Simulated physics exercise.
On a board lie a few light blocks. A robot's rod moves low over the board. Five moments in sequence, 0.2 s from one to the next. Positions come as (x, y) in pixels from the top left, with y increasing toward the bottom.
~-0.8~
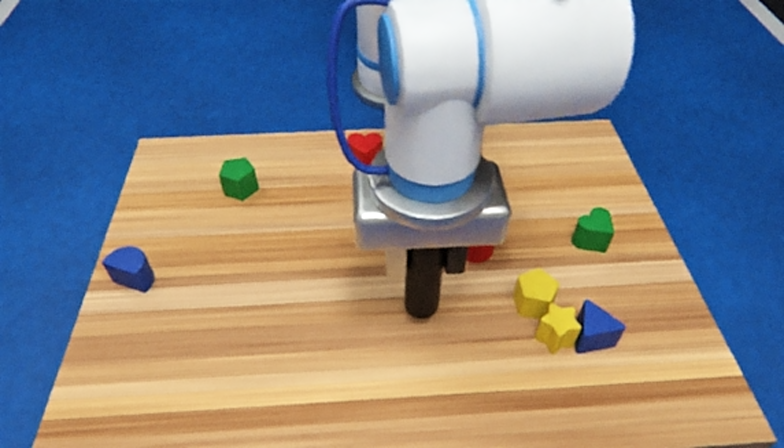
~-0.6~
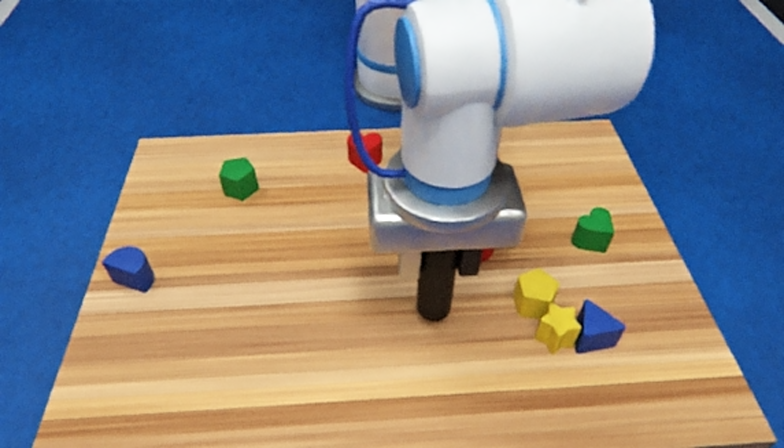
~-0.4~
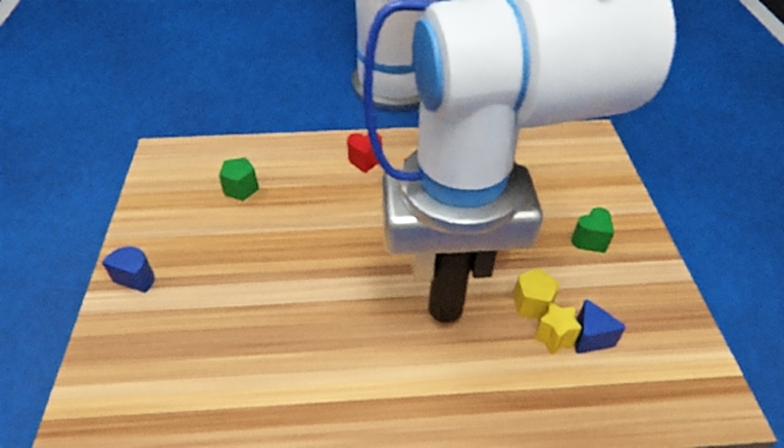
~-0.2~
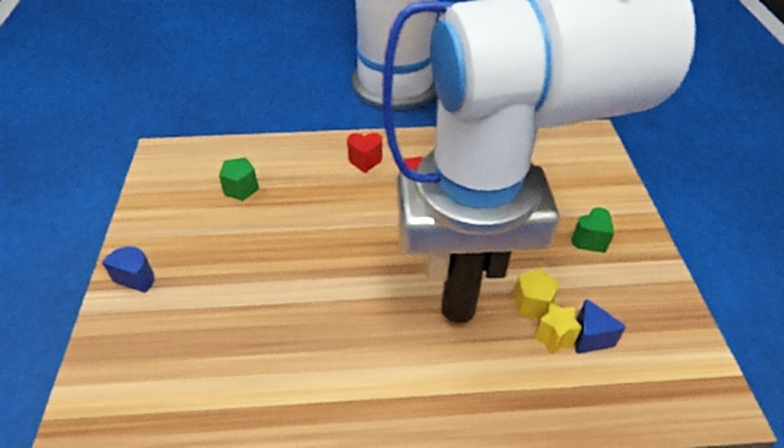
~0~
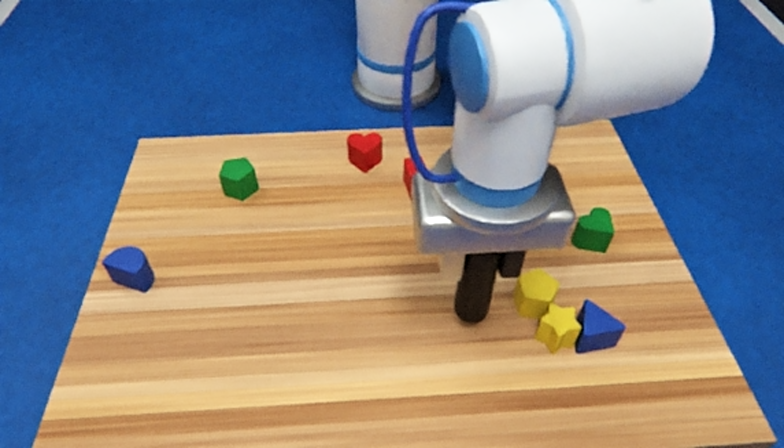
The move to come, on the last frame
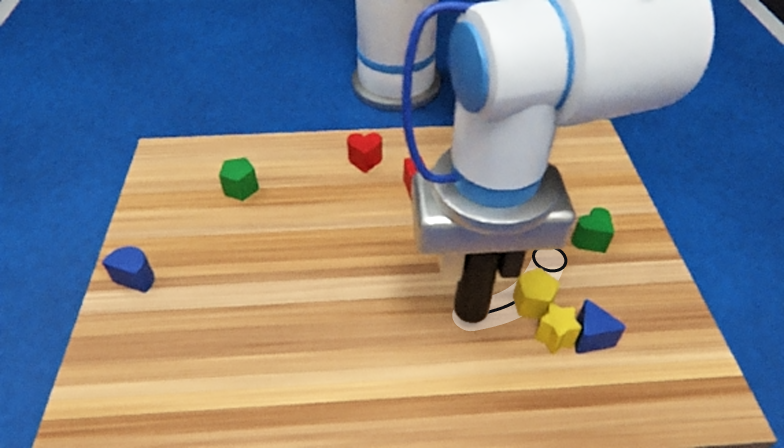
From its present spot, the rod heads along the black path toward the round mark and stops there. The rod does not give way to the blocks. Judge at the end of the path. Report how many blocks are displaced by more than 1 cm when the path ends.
Count: 1.
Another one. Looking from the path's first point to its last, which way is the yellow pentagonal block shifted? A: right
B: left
A.
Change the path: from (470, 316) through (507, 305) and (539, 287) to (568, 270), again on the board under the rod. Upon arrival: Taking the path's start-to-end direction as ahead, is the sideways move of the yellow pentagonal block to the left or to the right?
The yellow pentagonal block is shifted sideways to the right, facing along the path from start to end.
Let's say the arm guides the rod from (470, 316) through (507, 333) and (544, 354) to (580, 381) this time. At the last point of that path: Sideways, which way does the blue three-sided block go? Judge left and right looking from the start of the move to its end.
Facing from start to end, it shifts left.
Drawn move, from (470, 316) over (508, 306) and (536, 285) to (550, 258).
On the path given first. One third of the way, rod (510, 298); yellow pentagonal block (548, 282).
Two thirds of the way, rod (538, 277); yellow pentagonal block (577, 276), turned 30° clockwise.
At the end, rod (552, 251); yellow pentagonal block (579, 275), turned 35° clockwise; yellow star block still.
